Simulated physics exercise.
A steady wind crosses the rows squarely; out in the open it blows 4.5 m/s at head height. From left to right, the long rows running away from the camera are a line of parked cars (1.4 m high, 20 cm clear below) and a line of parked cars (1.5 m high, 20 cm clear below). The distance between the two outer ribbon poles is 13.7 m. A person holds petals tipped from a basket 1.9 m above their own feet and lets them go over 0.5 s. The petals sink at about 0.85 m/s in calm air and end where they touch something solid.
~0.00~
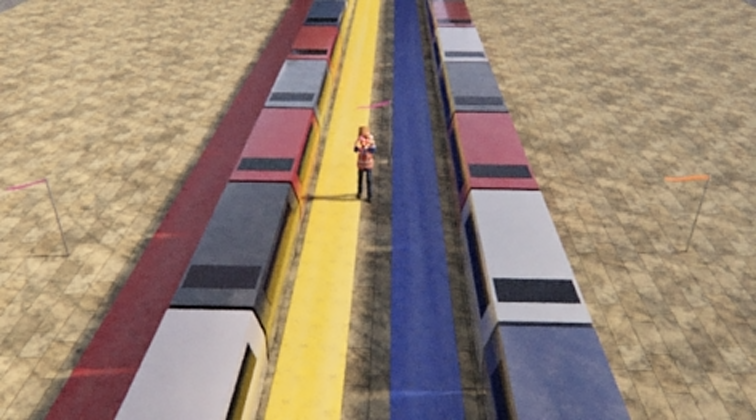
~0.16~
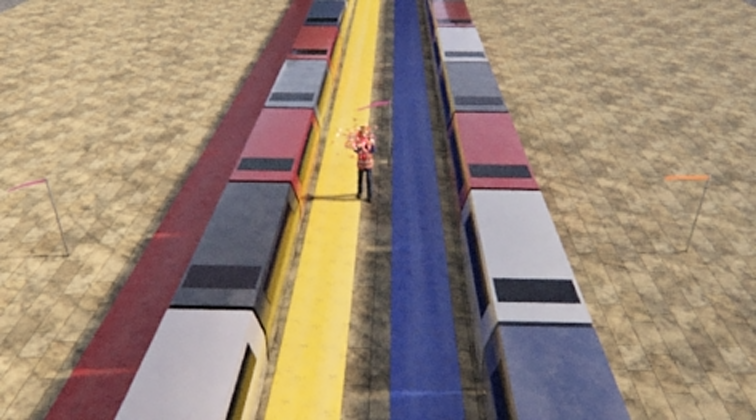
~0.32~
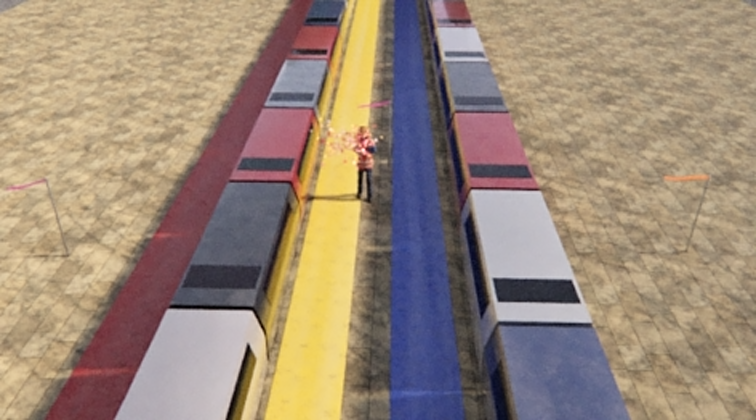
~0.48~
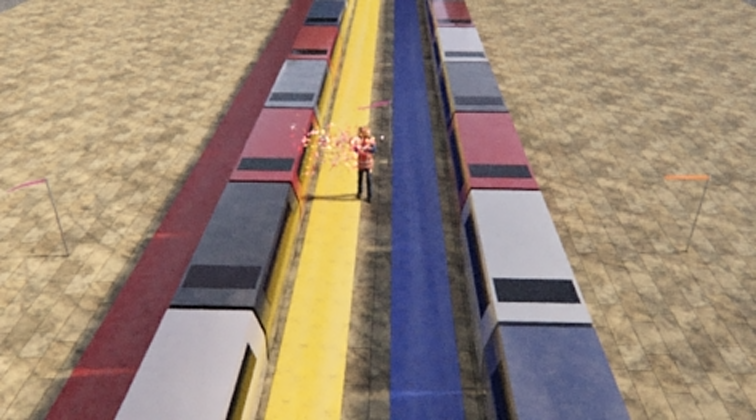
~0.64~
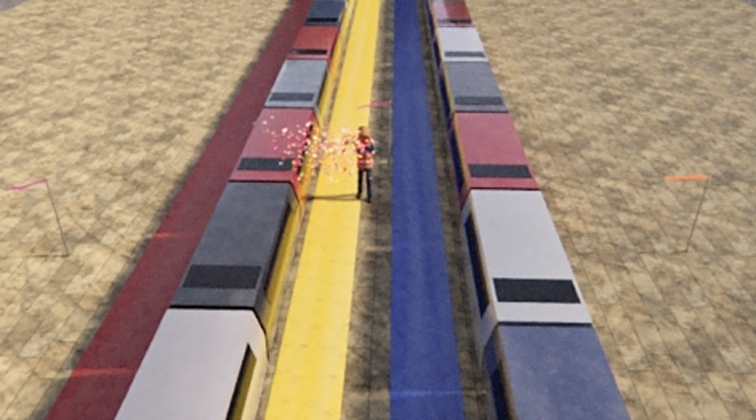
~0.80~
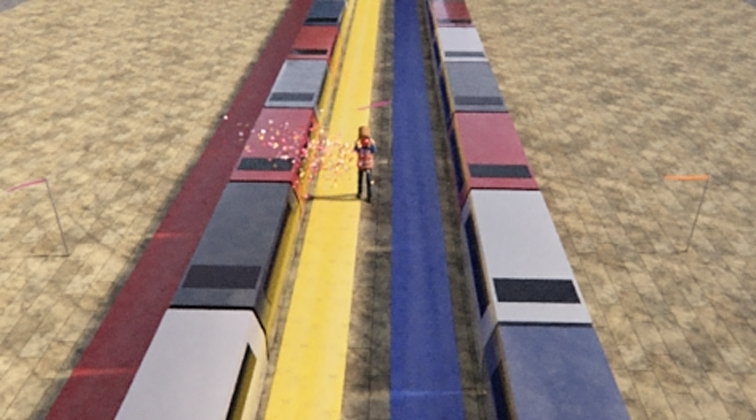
Pink petals leaving a standing person's hands and spreading leftward over a yellow strip toward the left line of parked vehicles.
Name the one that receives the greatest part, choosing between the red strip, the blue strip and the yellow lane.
The greatest part goes to the yellow one.
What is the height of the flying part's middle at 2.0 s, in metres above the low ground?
The middle is at about 0.8 m above the low ground.
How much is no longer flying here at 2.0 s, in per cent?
65 per cent.
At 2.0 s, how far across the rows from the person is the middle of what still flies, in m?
About 3.0 m.
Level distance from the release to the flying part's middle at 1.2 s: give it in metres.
Reading: Near 1.5 m.
After 1.2 s, 29 % is no longer flying here, and 0 % lies on the red strip, 0 % on the blue strip and 1 % on the yellow lane; the middle of what still flies is 1.2 m above the low ground, near (310, 166).
After 2.0 s, 65 % is no longer flying here, and 0 % lies on the red strip, 0 % on the blue strip and 18 % on the yellow lane; the middle of what still flies is 0.8 m above the low ground, near (246, 180).
After 3.5 s, 89 % is no longer flying here, and 3 % lies on the red strip, 0 % on the blue strip and 29 % on the yellow lane; the middle of what still flies is 0.4 m above the low ground, near (143, 190).
After 8.0 s, 100 % is no longer flying here, and 6 % lies on the red strip, 0 % on the blue strip and 30 % on the yellow lane.
After 45.0 s, 100 % is no longer flying here, and 6 % lies on the red strip, 0 % on the blue strip and 30 % on the yellow lane.
